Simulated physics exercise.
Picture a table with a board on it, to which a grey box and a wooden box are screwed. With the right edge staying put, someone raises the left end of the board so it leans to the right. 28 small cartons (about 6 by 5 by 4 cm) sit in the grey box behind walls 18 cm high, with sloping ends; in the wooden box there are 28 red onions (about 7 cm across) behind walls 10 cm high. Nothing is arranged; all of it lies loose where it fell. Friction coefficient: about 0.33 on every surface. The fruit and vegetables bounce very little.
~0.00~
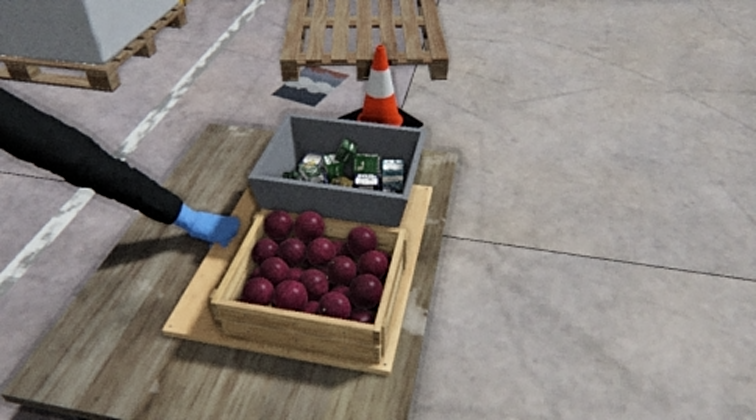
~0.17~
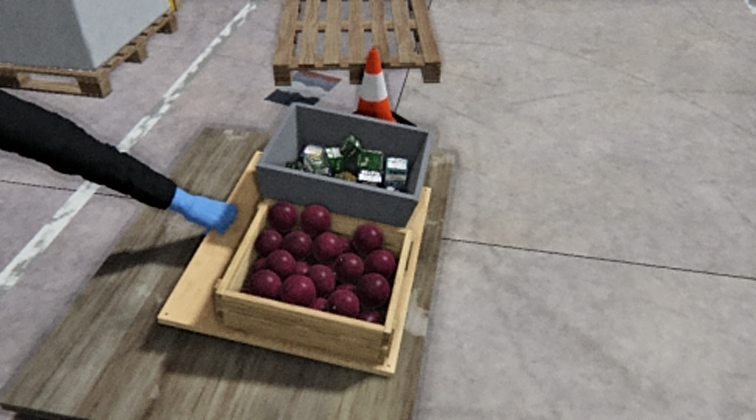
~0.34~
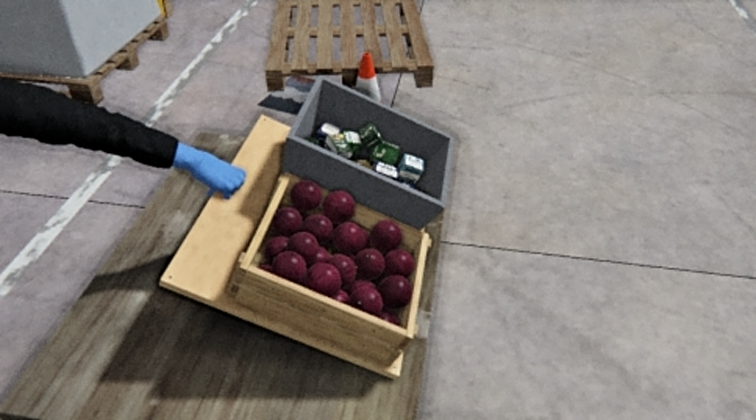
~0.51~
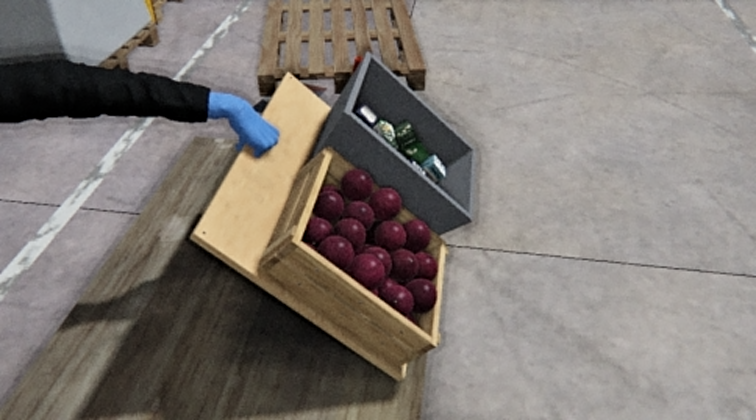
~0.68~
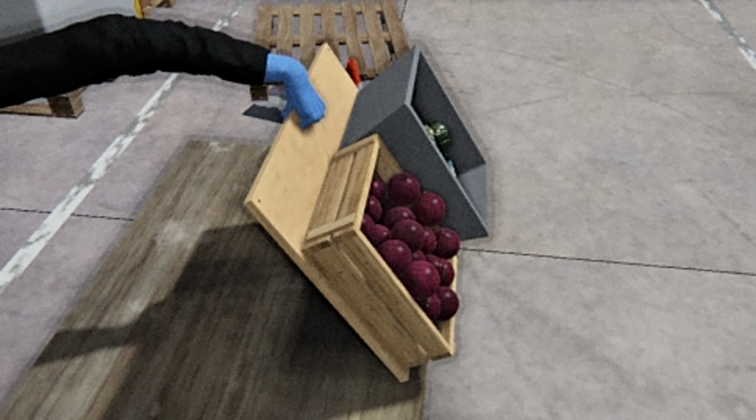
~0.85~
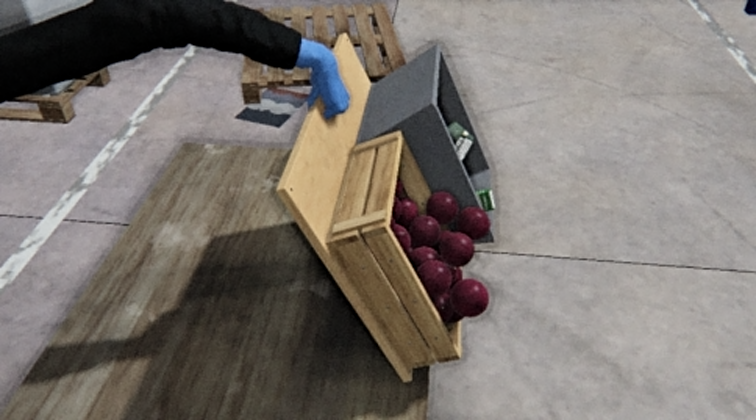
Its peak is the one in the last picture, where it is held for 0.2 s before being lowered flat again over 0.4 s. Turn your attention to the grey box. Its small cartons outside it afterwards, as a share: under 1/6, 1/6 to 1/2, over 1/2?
Under 1/6.
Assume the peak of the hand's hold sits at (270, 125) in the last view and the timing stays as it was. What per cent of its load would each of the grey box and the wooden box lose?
Grey box 0%, wooden box 0%.
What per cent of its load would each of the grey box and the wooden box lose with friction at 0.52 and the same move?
Then the grey box sheds 10 per cent, while the wooden box sheds 30 per cent.
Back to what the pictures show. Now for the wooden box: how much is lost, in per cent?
Wooden box: 20% lost.
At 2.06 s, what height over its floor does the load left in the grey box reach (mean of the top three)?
I'd say some 14 cm high.
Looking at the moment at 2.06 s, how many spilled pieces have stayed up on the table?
Count of pieces: About 2.
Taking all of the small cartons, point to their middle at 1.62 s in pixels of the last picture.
Around (349, 204) in pixels.
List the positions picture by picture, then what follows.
In the first frame (we follow the rim corner now nearest the camera; the camera moves round a little), grey box at (403, 196); wooden box at (373, 328); tilt 0°; nothing out yet.
In the second frame, grey box at (414, 197); wooden box at (384, 329); tilt 7°.
In the third frame, grey box at (441, 203); wooden box at (407, 333); tilt 23°.
In the fourth frame, grey box at (469, 216); wooden box at (432, 340); tilt 42°.
In the fifth frame, grey box at (488, 230); wooden box at (450, 349); tilt 58°.
In the sixth frame, grey box at (494, 236); wooden box at (458, 352); tilt 65°; nothing out yet.
After 1.04 s, tilt 65°; 0 of 28 out of the grey box and 3 of 28 out of the wooden box.
After 1.28 s, tilt 25°; 0 of 28 out of the grey box and 6 of 28 out of the wooden box.
After 1.62 s, tilt 0°; 1 of 28 out of the grey box and 7 of 28 out of the wooden box.
Outcome (at 2.06 s), 2 of 28 out of the grey box and 7 of 28 out of the wooden box. Asked share, 2 of 28, 7 per cent.
